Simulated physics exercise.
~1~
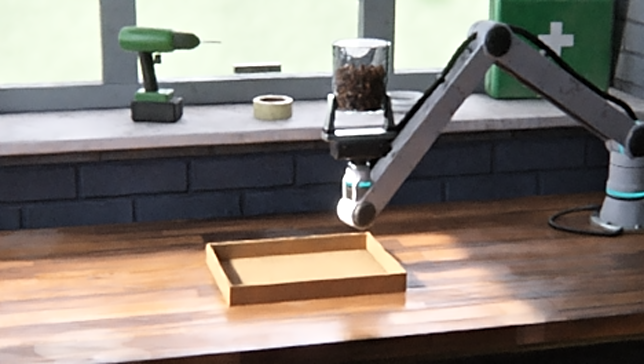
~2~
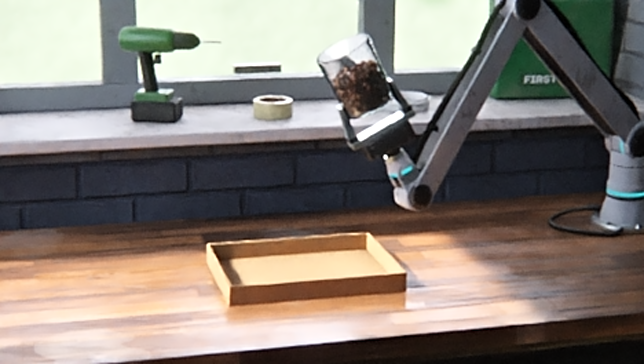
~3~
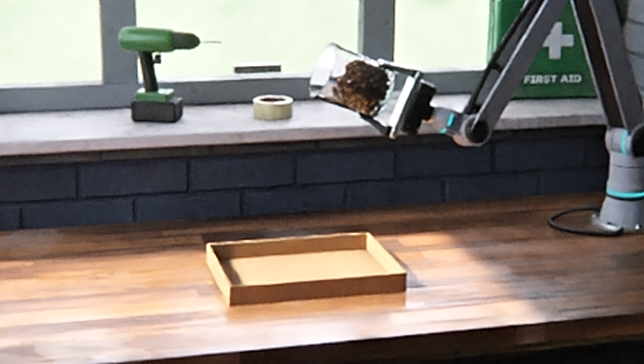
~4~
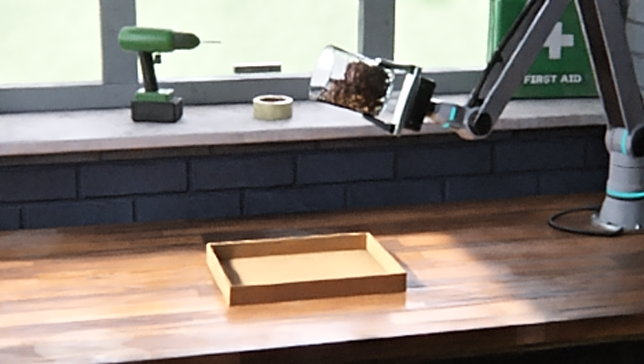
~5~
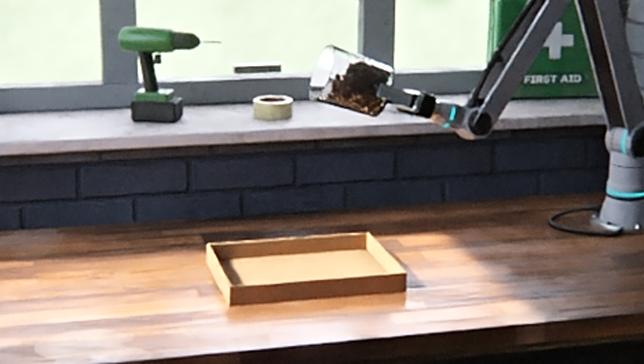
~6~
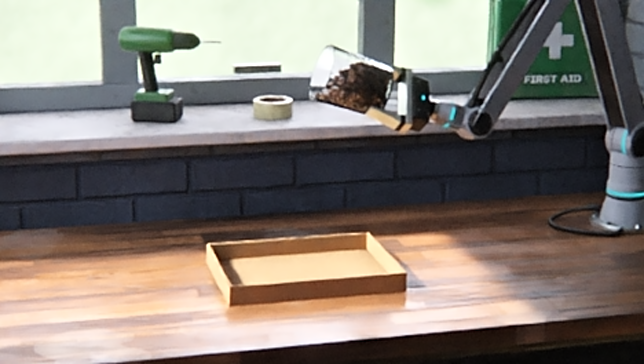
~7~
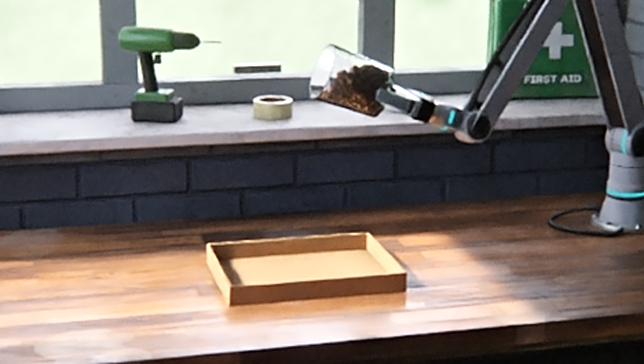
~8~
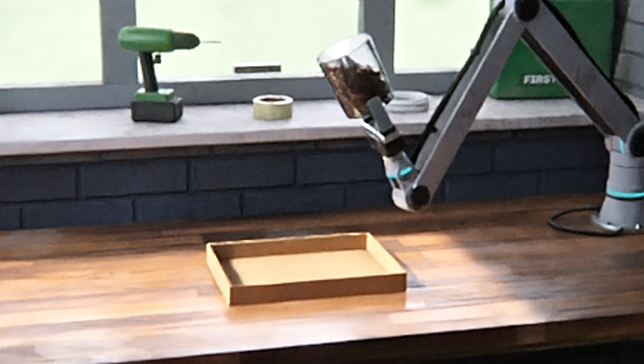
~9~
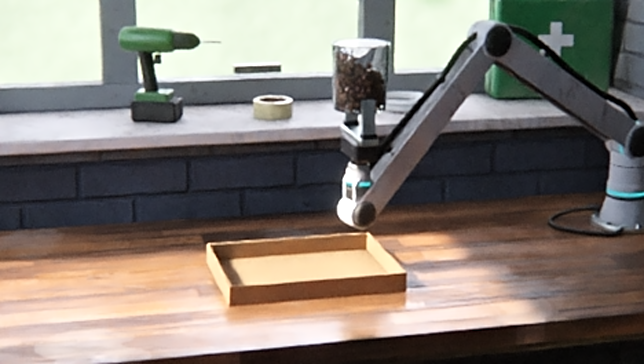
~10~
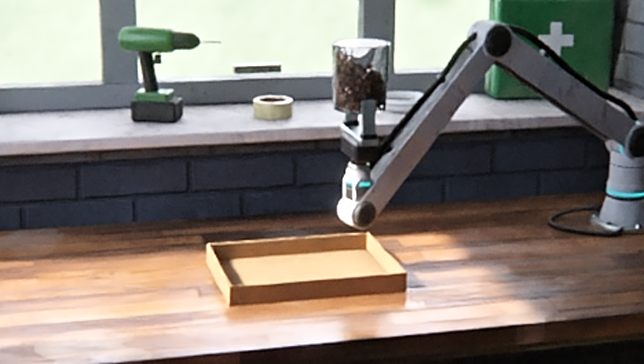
On a wooden workbench by a window, a robotic arm tips a clear beaker of brown pellets onto its side above a shallow tray, rolls it around while tilted, then stands it upright again, with the pellets still inside and the tray empty.
